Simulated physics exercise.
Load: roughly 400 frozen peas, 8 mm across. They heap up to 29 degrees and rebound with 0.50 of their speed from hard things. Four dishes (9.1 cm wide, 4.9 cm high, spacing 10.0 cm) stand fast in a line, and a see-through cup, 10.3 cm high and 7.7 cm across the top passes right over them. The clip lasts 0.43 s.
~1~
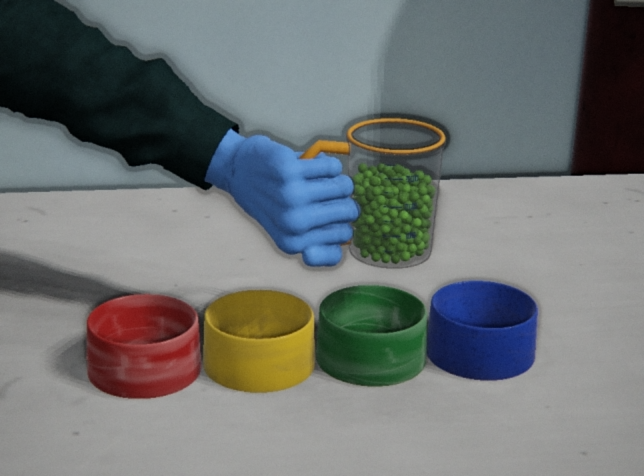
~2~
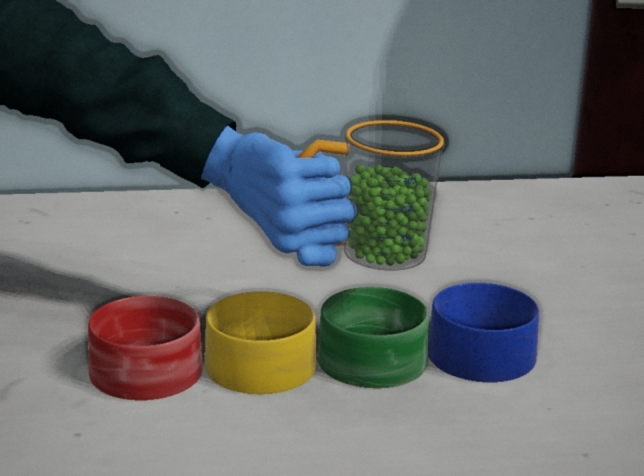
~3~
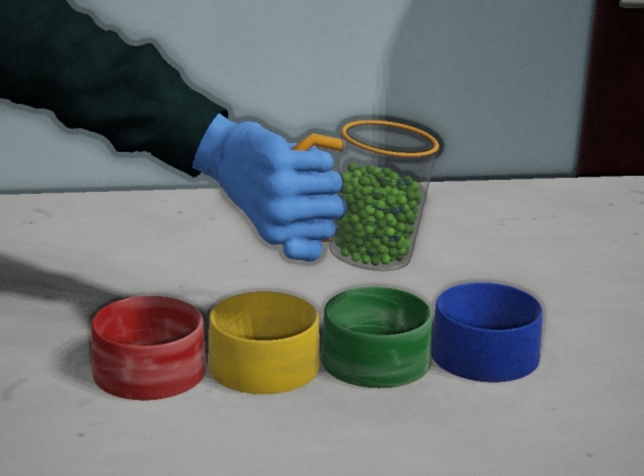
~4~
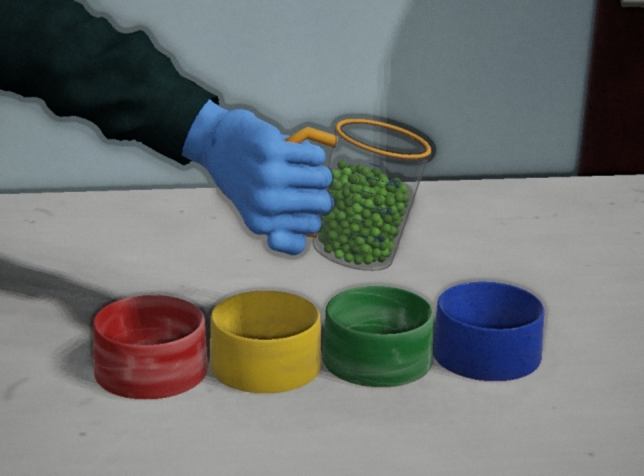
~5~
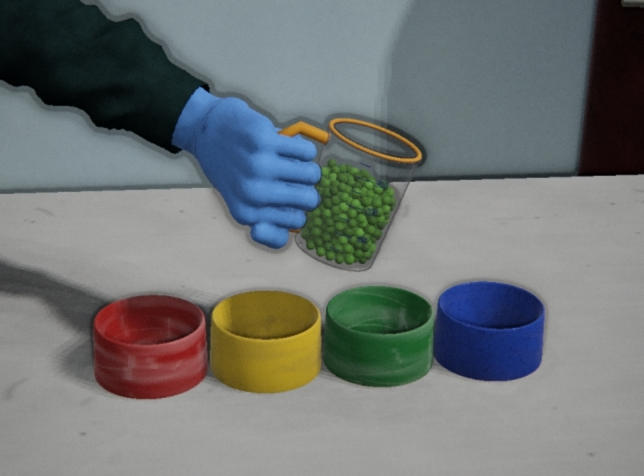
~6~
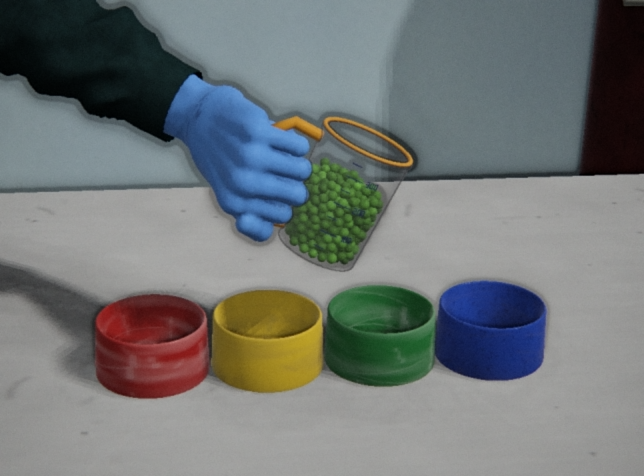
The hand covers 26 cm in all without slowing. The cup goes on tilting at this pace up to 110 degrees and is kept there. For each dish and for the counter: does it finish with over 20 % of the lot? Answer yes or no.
Red: Yes, blue: No, green: No, yellow: No, counter: No.
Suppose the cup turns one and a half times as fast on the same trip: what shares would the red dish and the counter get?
Then: Red 10, counter 10.
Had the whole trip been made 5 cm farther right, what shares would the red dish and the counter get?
Red 0, counter 0.
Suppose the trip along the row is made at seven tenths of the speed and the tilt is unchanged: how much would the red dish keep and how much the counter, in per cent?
Then: Red 0; counter 0.
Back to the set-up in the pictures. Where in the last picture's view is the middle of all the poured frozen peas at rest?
Around (172, 350).
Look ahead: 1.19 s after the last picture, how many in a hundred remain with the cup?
About 95 per cent.
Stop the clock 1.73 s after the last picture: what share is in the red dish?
Near 50 per cent so far.
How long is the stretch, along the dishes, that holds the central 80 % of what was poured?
Some 11 cm.
Then, 0.71 s after the last picture, tilt 69 degrees; cup holds 100 %.
Then, 1.19 s after the last picture, tilt 99 degrees; cup holds 95 %, yellow 5 %.
Then, 1.73 s after the last picture, tilt 110 degrees; cup holds 25 %, red 50 %, yellow 10 %.
In the end, red 75 %, blue 0 %, green 0 %, yellow 10 %, counter 15 %.
